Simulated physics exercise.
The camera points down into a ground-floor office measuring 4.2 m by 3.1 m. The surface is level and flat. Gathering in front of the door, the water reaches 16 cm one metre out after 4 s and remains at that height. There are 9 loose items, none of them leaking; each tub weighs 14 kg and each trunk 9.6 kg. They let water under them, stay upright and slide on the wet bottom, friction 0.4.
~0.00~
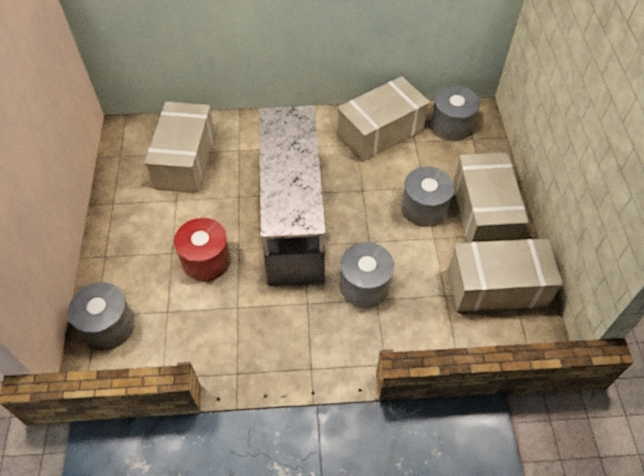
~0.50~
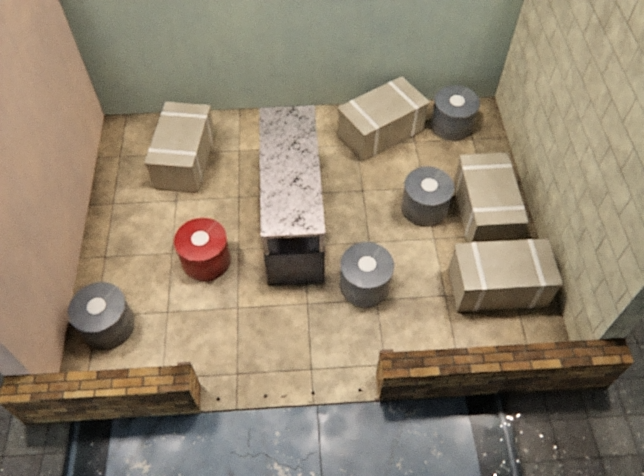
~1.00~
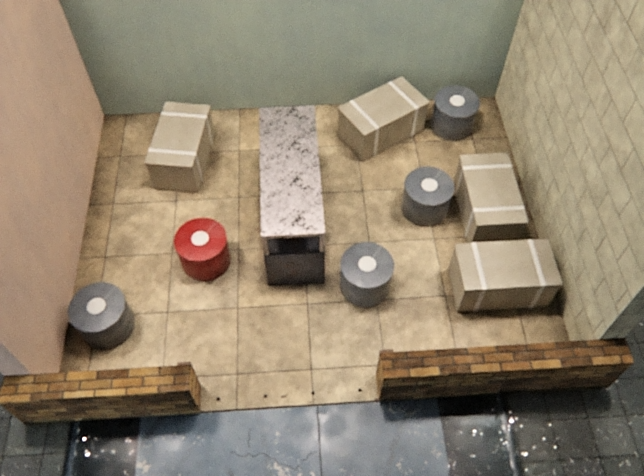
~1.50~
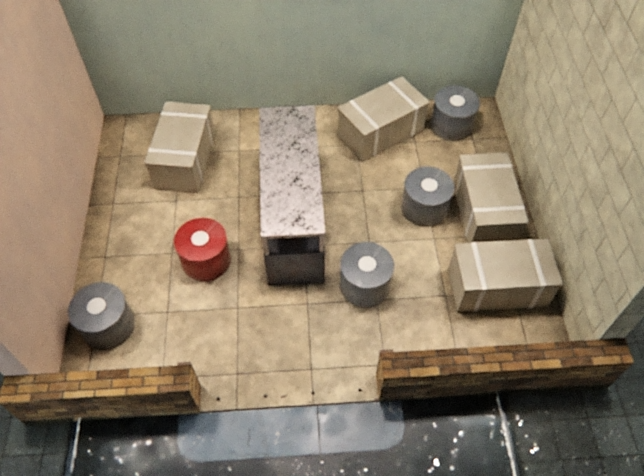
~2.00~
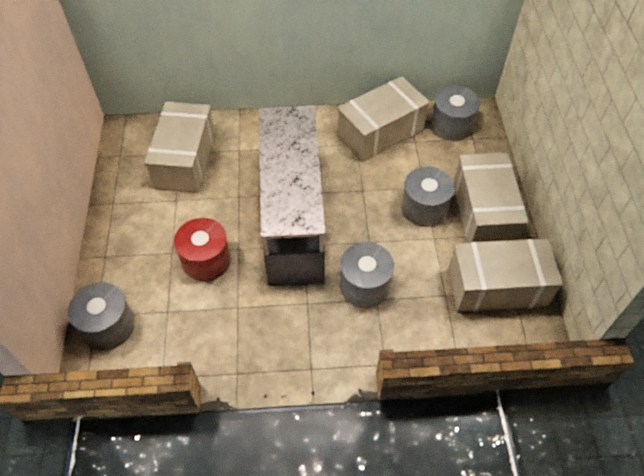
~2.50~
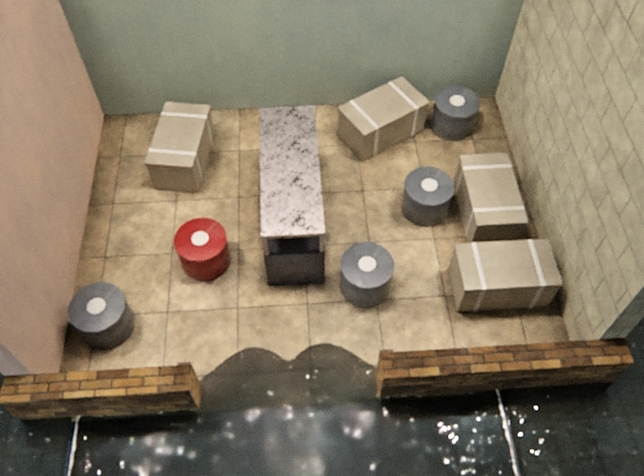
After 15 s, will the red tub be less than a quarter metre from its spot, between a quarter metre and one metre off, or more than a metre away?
Final distance: Above a metre.
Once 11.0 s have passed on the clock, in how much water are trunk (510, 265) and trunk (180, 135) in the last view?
Around 7 cm and 10 cm.
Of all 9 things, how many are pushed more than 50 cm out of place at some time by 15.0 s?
All told, that gives 7.
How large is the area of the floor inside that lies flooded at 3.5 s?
Wet area: Approx. 1.5 m2.
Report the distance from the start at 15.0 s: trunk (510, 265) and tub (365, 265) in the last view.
In that order: 40 cm, 60 cm.
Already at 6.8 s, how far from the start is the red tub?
About 40 cm by then.
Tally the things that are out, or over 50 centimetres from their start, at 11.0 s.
Tally: 3.
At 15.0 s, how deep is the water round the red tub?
Roughly 12 cm deep.
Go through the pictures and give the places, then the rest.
The first frame shows the red tub at (200, 239) rests on the ground; 0.0 m2 under water; 0 of 9 have shifted.
The second frame shows the red tub at (200, 239) rests on the ground; 0.0 m2 under water; 0 of 9 have shifted.
The third frame shows the red tub at (200, 239), on the bottom; water covers 0.0 m2; 0 of 9 have shifted.
The fourth frame shows the red tub at (200, 239), on the bottom; 0.0 m2 under water; 0 of 9 have shifted.
The fifth frame shows the red tub at (200, 239), on the bottom; 0.0 m2 under water; 0 of 9 have shifted.
The sixth frame shows the red tub at (200, 239) rests on the ground; 0.3 m2 under water; 0 of 9 have shifted.
After 3.5 s the red tub is near (200, 239), 0.0 m from its start, aground; 0 afloat.
After 6.8 s the red tub is near (181, 204), 0.4 m from its start, aground; 1 afloat.
After 11.0 s the red tub is near (105, 189), 1.0 m from its start, afloat; 6 afloat.
After 15.0 s the red tub is near (177, 99), 1.7 m from its start, afloat; 9 afloat.
